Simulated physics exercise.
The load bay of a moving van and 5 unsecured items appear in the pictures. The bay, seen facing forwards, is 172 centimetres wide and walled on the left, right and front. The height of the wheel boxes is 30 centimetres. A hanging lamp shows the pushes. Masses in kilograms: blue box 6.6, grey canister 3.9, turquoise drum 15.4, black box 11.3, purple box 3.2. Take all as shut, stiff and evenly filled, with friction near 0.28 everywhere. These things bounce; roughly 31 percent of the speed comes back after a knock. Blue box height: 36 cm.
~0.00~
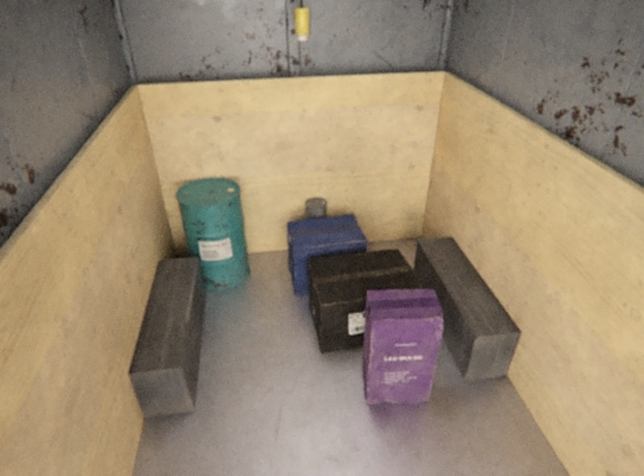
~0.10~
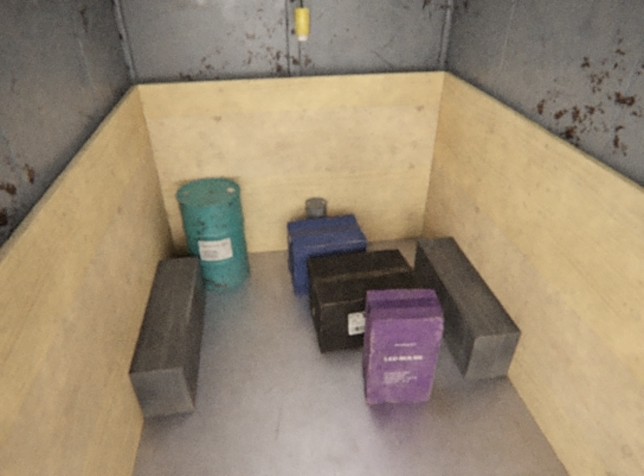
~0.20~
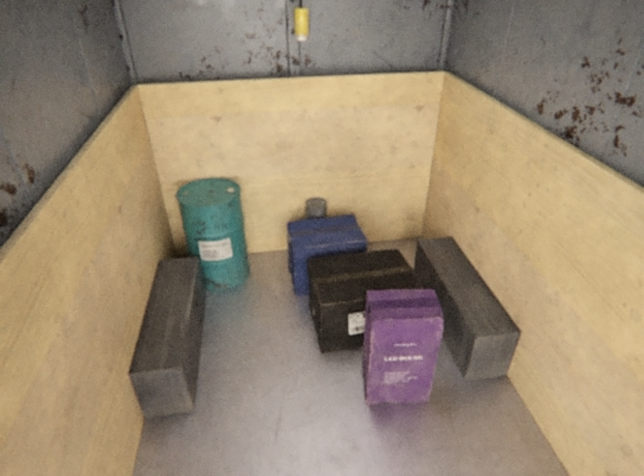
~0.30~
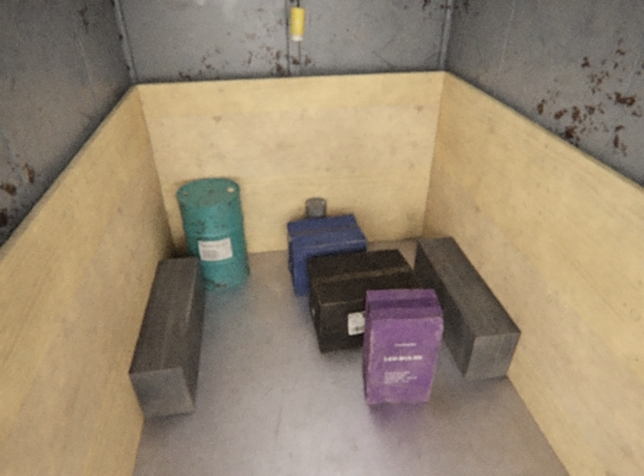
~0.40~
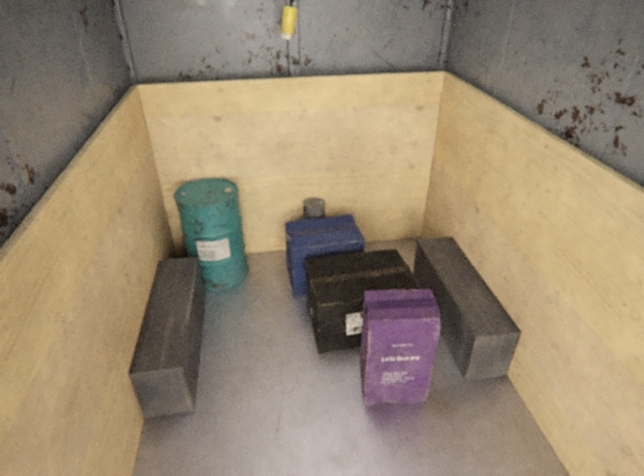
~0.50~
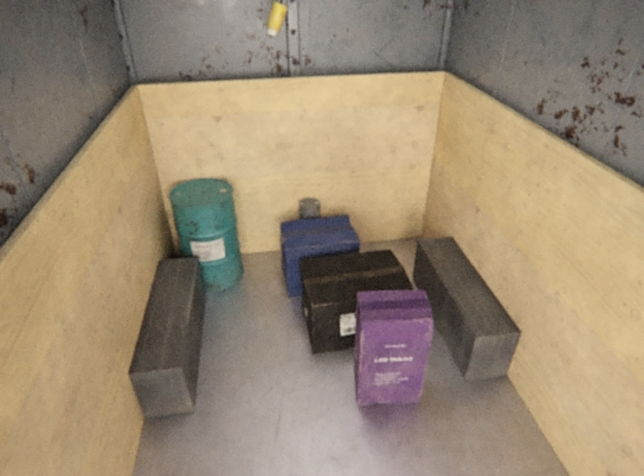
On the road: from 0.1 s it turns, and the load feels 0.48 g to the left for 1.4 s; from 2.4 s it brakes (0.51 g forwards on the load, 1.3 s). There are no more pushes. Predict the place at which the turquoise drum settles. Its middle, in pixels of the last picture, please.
The turquoise drum settles at roughly (195, 235).
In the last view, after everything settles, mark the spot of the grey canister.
Roughly at (235, 235) in the last picture.
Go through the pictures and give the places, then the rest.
In the first picture, no push; turquoise drum (216, 235); blue box (325, 255).
In the second picture, no push; black box (362, 299); purple box (399, 349).
In the third picture, push 0.19 g left; blue box (325, 255).
In the fourth picture, push 0.38 g left; black box (362, 299); purple box (399, 348).
In the fifth picture, push 0.48 g left; blue box (323, 255).
In the sixth picture, push 0.48 g left; turquoise drum (209, 235) moved 4 cm; black box (355, 299) moved 4 cm.
After 0.70 s, push 0.48 g left; turquoise drum moved 12 cm near (195, 236); grey canister moved 16 cm; purple box moved 16 cm.
After 0.90 s, push 0.48 g left; turquoise drum moved 12 cm near (195, 236); purple box moved 36 cm; grey canister moved 36 cm.
After 1.10 s, push 0.48 g left; turquoise drum moved 12 cm near (195, 236); black box moved 61 cm; grey canister moved 54 cm.
After 2.90 s, push 0.51 g forwards; turquoise drum moved 12 cm near (195, 235); grey canister moved 53 cm; black box moved 61 cm.
In the end (4.3 s), not toppled but over 15 cm from the start, blue box, grey canister, black box and purple box; turquoise drum under 15 cm from the start. At the end, from the last picture's camera, turquoise drum near (195, 235).
